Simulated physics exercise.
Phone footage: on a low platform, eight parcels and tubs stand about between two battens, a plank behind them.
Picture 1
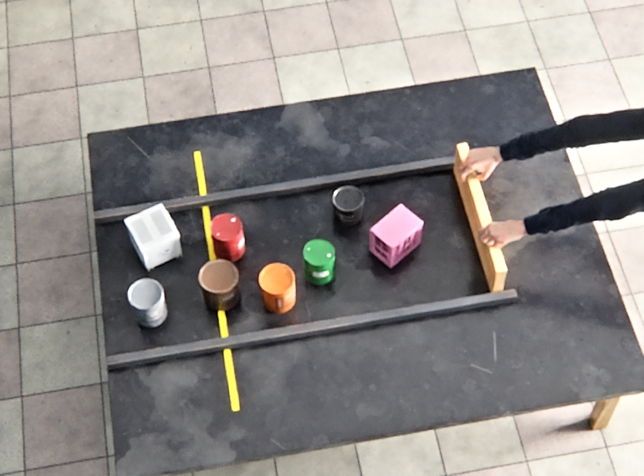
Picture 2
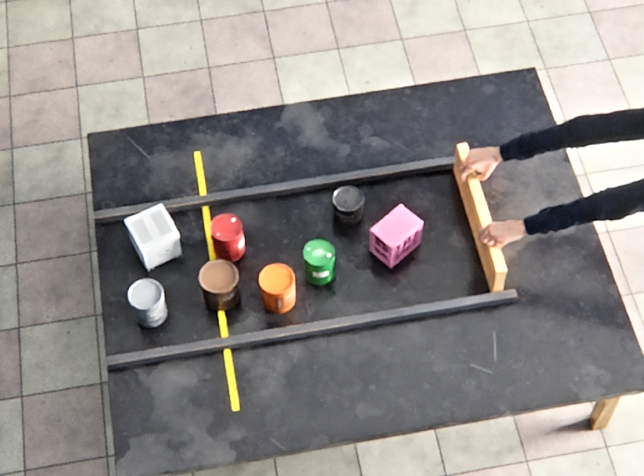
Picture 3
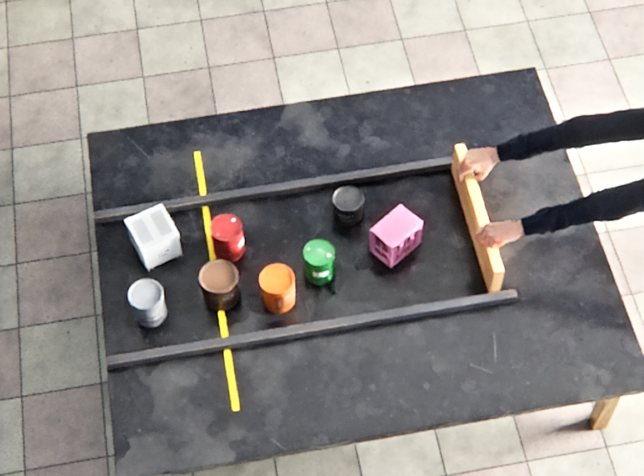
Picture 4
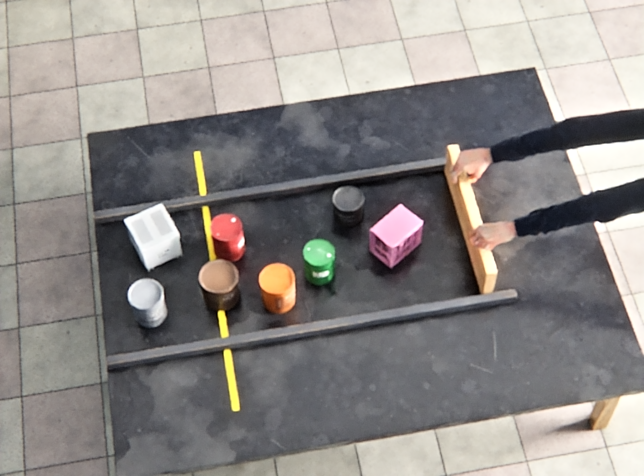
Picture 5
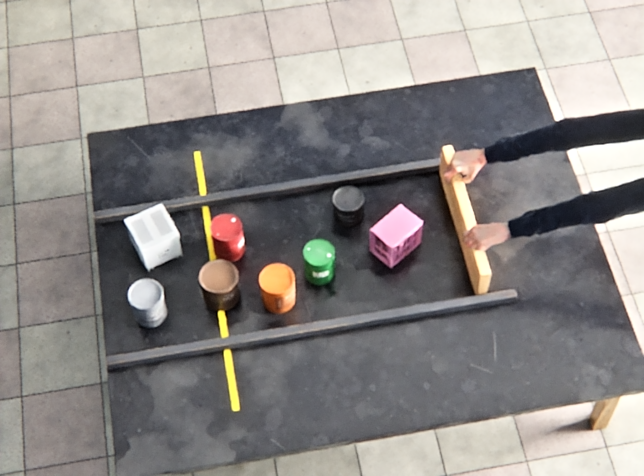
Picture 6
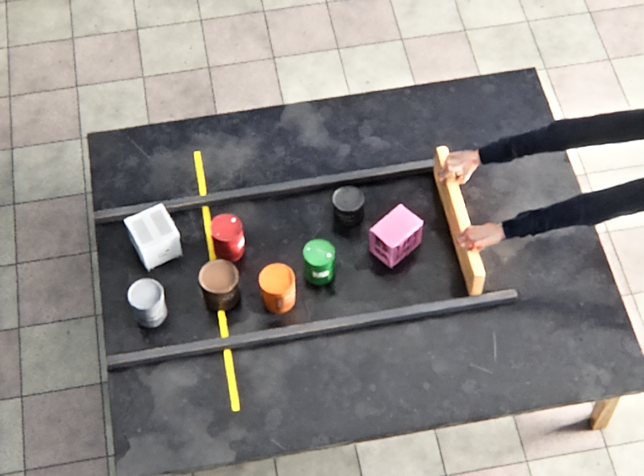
Two hands in dark sleeves grip a wooden plank at the right of a dark platform on a tiled floor, seen from above. Between two battens stand a pink crate, black, green, orange, red and brown tubs, and a white tote and grey pail at left, beyond or beside a yellow tape line. The hands slide the plank slightly left, touching nothing, while the tubs and camera stay still.
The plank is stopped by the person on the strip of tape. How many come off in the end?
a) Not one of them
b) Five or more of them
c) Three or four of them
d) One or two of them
Option a: Not one of them.
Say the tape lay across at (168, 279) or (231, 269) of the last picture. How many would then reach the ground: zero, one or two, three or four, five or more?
Just one or two; zero.
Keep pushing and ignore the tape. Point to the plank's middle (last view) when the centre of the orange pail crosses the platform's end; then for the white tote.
Approx. (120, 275) for the first, approx. (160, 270) for the second.
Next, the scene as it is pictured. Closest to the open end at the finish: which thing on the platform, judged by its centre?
Nearest at the end: The grey pail.
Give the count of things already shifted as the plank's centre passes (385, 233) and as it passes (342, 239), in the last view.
Counts: 1 / 4.
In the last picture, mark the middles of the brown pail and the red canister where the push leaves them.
Around (140, 322), then around (172, 249).
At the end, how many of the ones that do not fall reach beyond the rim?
It totals 1.
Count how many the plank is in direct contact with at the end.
The count in contact is 3.
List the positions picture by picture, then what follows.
Grey pail (148, 304); white tote (154, 238); brown pail (220, 286); plank (479, 218); tape (215, 272), in the first frame.
White tote (154, 238); red canister (228, 238), in the second frame.
Brown pail (220, 286); orange pail (278, 289), in the third frame.
Grey pail (148, 304); pink crate (396, 236), in the fourth frame.
White tote (154, 238); plank (464, 220), in the fifth frame.
Grey pail (148, 304); white tote (154, 238); brown pail (220, 286); plank (458, 221); tape (215, 272), in the sixth frame.
Soon after, none off yet; grey pail at rest near (148, 304); white tote at rest near (154, 238); brown pail at rest near (220, 286).
At rest, the number that fall off is zero.
